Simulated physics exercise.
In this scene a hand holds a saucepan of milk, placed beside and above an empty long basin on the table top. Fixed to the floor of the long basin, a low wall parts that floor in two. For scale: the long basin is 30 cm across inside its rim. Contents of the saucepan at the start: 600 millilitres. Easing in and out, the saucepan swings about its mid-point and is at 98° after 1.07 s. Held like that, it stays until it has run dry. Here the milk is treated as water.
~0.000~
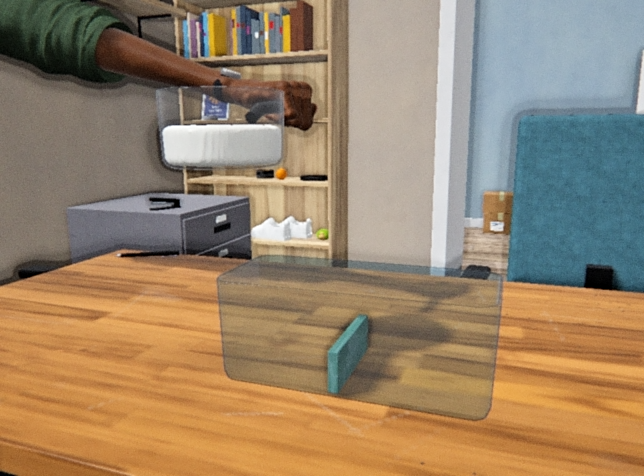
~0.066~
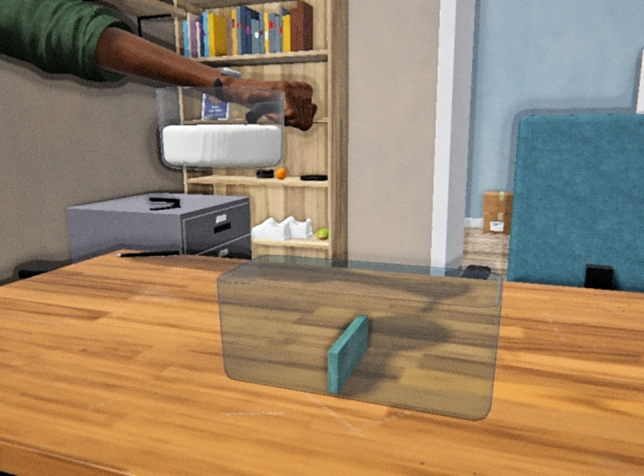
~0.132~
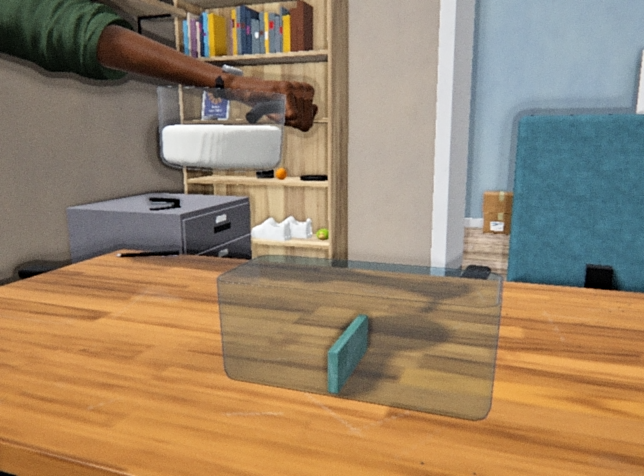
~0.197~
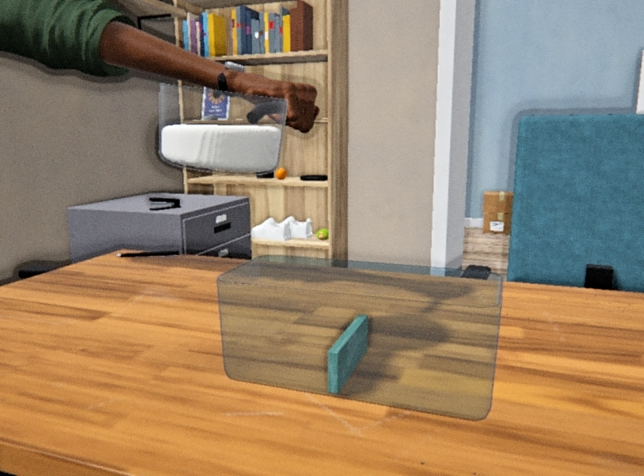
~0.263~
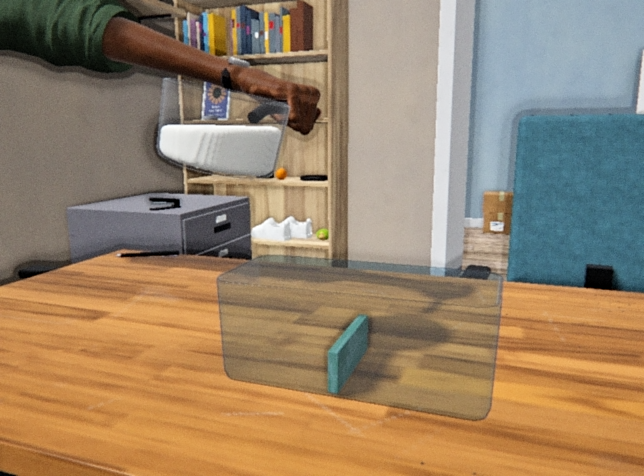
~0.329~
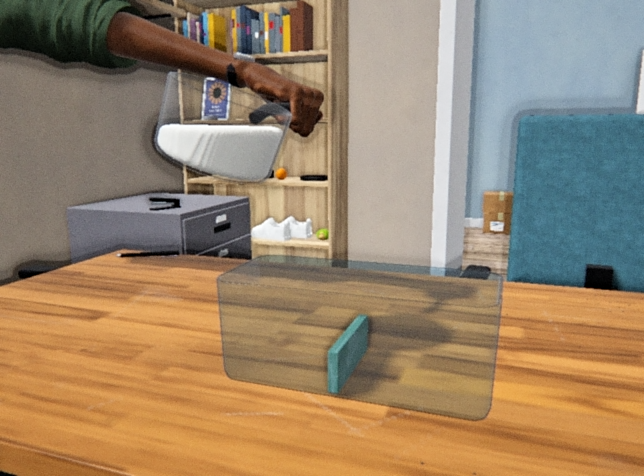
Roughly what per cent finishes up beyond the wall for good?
Roughly 12 per cent.
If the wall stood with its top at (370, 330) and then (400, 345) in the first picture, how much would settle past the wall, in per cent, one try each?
I'd say 0 percent on the first go, 5 percent on the next.
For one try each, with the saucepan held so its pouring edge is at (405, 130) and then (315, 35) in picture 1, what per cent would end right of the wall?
It comes to 95 per cent, and then 90 per cent.
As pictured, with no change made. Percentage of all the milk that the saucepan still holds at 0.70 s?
68 %.
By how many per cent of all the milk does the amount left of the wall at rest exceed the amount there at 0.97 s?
I'd put it at some 36 percent.
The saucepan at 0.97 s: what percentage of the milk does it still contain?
Around 20 in a hundred.
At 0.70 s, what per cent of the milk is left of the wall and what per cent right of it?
Left roughly 4, right roughly 0.
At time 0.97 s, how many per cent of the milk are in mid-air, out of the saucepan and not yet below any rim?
Near 18 in a hundred.
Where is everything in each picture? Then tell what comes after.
In the first frame, tilt 0°; pouring edge (277, 92); surface from (176, 129) to (278, 128); the long basin's rim runs from (240, 268) to (501, 291); the wall's top is at (350, 333).
In the second frame, tilt 1°; pouring edge (278, 93); surface from (178, 129) to (278, 128).
In the third frame, tilt 4°; pouring edge (279, 96); surface from (177, 129) to (278, 129).
In the fourth frame, tilt 8°; pouring edge (281, 102); surface from (176, 129) to (278, 130).
In the fifth frame, tilt 14°; pouring edge (283, 109); surface from (175, 129) to (279, 131).
In the sixth frame, tilt 21°; pouring edge (285, 118); surface from (174, 128) to (281, 130).
Then, 0.70 s in, the tilt is 72° and 68 per cent is still to pour, 4 is left of the wall and 0 right of it.
Then, 0.97 s in, the tilt is 96° and 20 per cent is still to pour, 51 is left of the wall and 11 right of it.
Then, 1.26 s in, the tilt is 98° and 3 per cent is still to pour, 80 is left of the wall and 11 right of it.
Then, 1.57 s in, the tilt is 98° and 0 per cent is still to pour, 86 is left of the wall and 12 right of it.
Finally, 87 per cent lies left of the wall, 12 right of it and 1 outside.
